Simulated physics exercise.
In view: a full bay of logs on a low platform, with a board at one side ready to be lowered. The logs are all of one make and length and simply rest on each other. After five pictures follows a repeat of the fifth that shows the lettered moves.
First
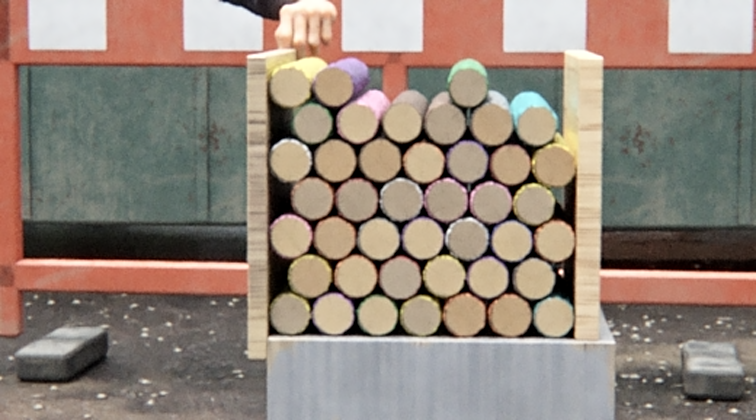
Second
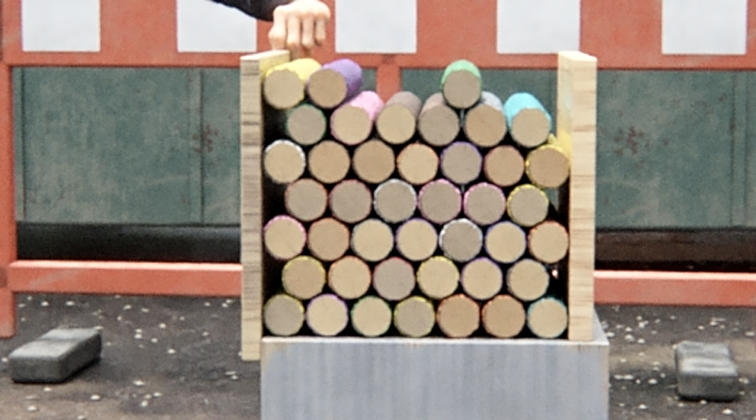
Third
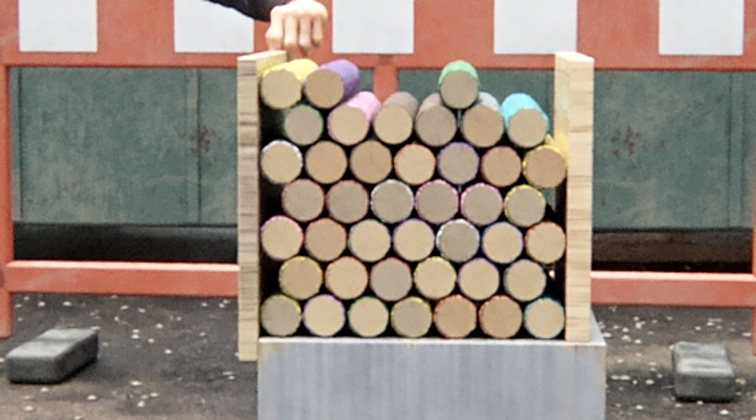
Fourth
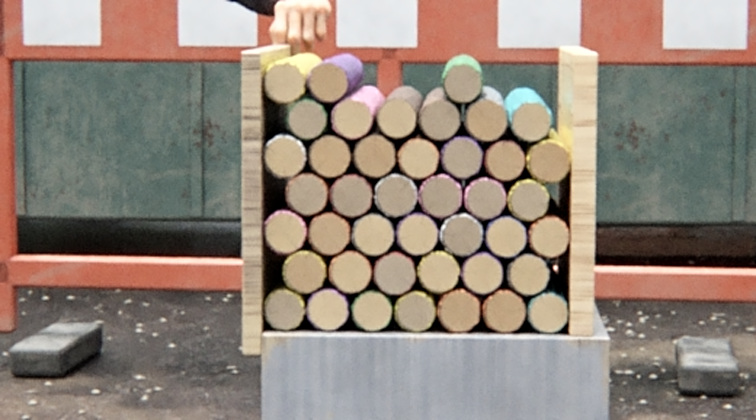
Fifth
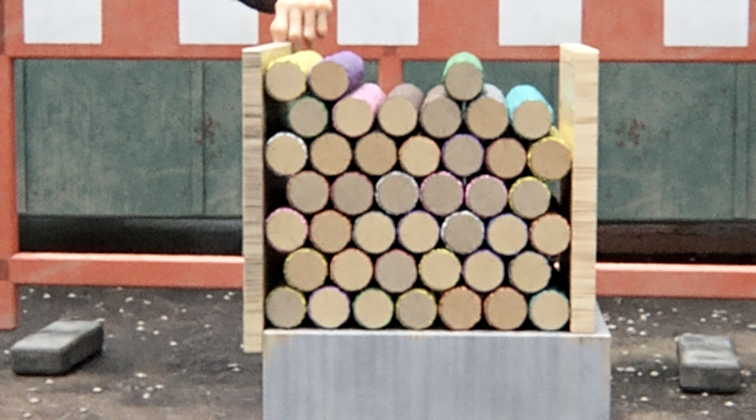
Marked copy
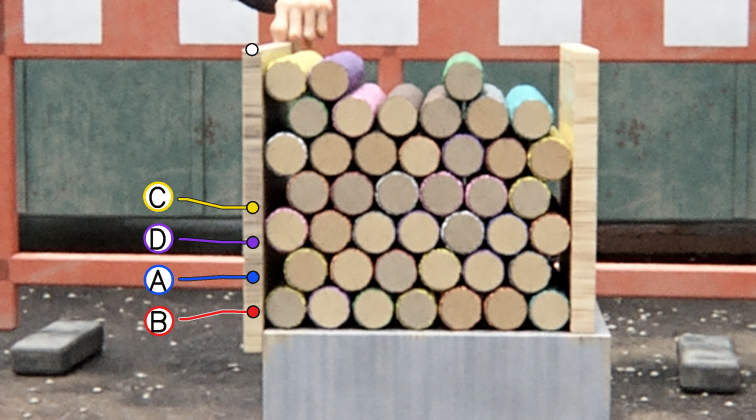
On a low platform, stacked logs sit still between boards while a hand stays above them.
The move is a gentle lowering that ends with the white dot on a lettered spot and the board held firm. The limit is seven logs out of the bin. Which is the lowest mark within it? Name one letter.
Mark D is as low as it can go.
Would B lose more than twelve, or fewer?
At B, fewer than twelve.
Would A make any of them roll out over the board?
At A: Yes.
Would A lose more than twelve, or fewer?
Fewer than twelve.
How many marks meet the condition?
The number is two.
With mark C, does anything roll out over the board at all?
Yes, at C.
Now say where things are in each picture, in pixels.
A log (379, 239); a log (357, 201); a log (491, 203), in the first frame.
A log (485, 204); a log (418, 164), in the second frame.
A log (436, 126); a log (458, 89), in the third frame.
Side board (271, 187); a log (284, 310), in the fourth frame.
A log (506, 309); a log (484, 271); a log (375, 233), in the fifth frame.
On the marked copy, A at (253, 277); B at (253, 312); C at (253, 208); D at (253, 242); the white dot at (252, 50).
Taking D. A third of the way, top of the board (263, 133).
Two thirds of the way, top of the board (263, 228).
When it is over, top of the board (263, 242), about four out over the board.
As for the rest, A eight out over the board; B eight out over the board; C about four out over the board.
